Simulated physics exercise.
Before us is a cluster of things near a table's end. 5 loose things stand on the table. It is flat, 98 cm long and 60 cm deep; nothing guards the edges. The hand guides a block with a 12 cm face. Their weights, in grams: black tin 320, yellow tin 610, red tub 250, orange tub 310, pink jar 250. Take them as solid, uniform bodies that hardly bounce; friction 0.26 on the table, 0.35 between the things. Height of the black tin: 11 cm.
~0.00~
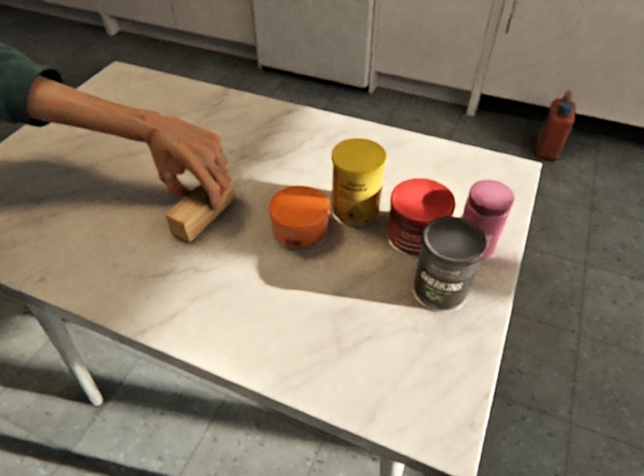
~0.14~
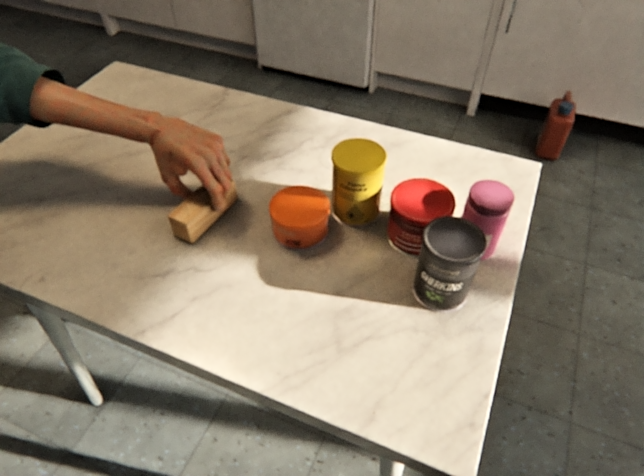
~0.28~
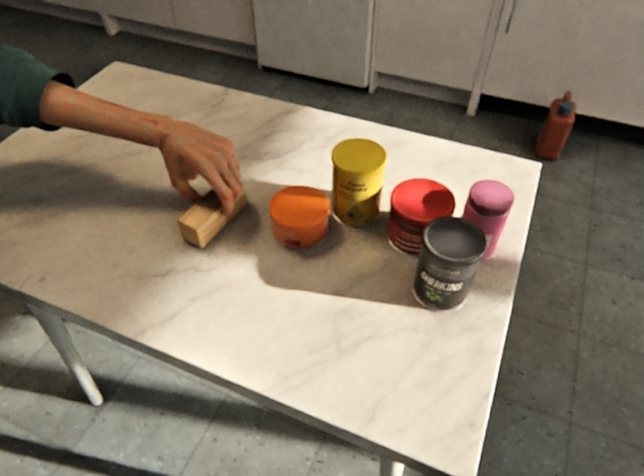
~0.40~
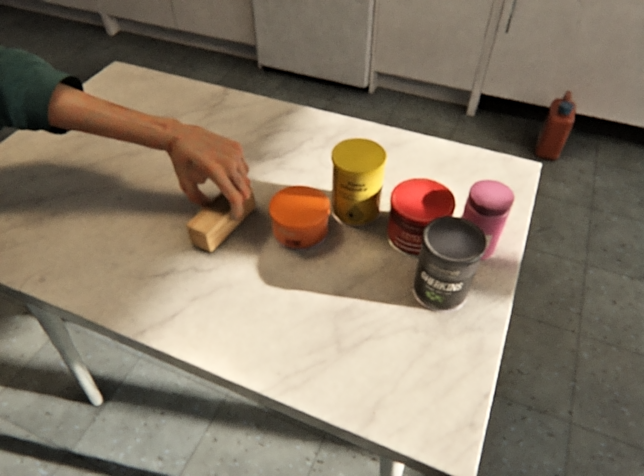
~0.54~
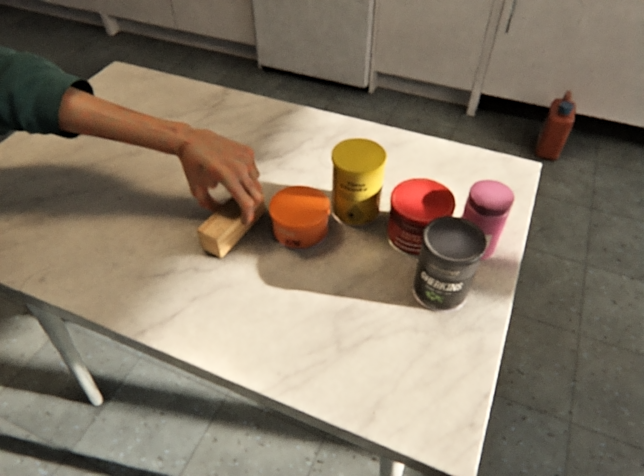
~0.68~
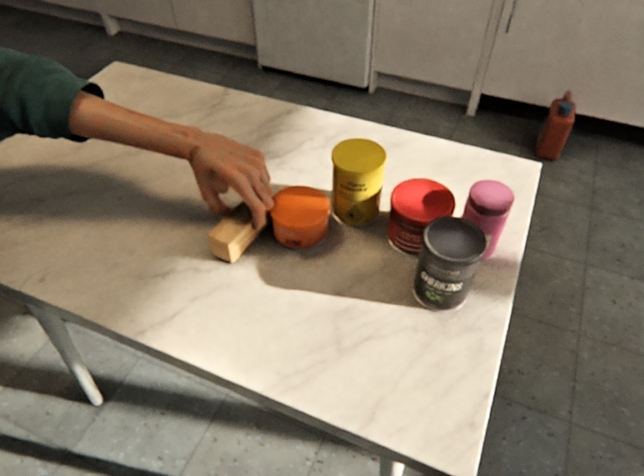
A hand slides a wooden block rightward across the table, up close to an orange tub.
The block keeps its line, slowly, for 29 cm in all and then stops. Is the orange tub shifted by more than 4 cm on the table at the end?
The orange tub ends elsewhere.
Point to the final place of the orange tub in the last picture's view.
Near (415, 273).
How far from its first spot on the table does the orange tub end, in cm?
About 20 cm.
After 1.08 s, pusher on by 14 cm; orange tub slid 6 cm near (330, 232).
After 1.58 s, pusher on by 22 cm; orange tub slid 13 cm near (373, 252).
After 1.88 s, pusher on by 26 cm; orange tub slid 18 cm near (399, 266); black tin slid 2 cm.
At rest (2.5 s), not toppled but over 4 cm from the start, black tin and orange tub; the other 3 in place, give or take 4 cm. Seen from the same camera at the end, orange tub near (415, 274).
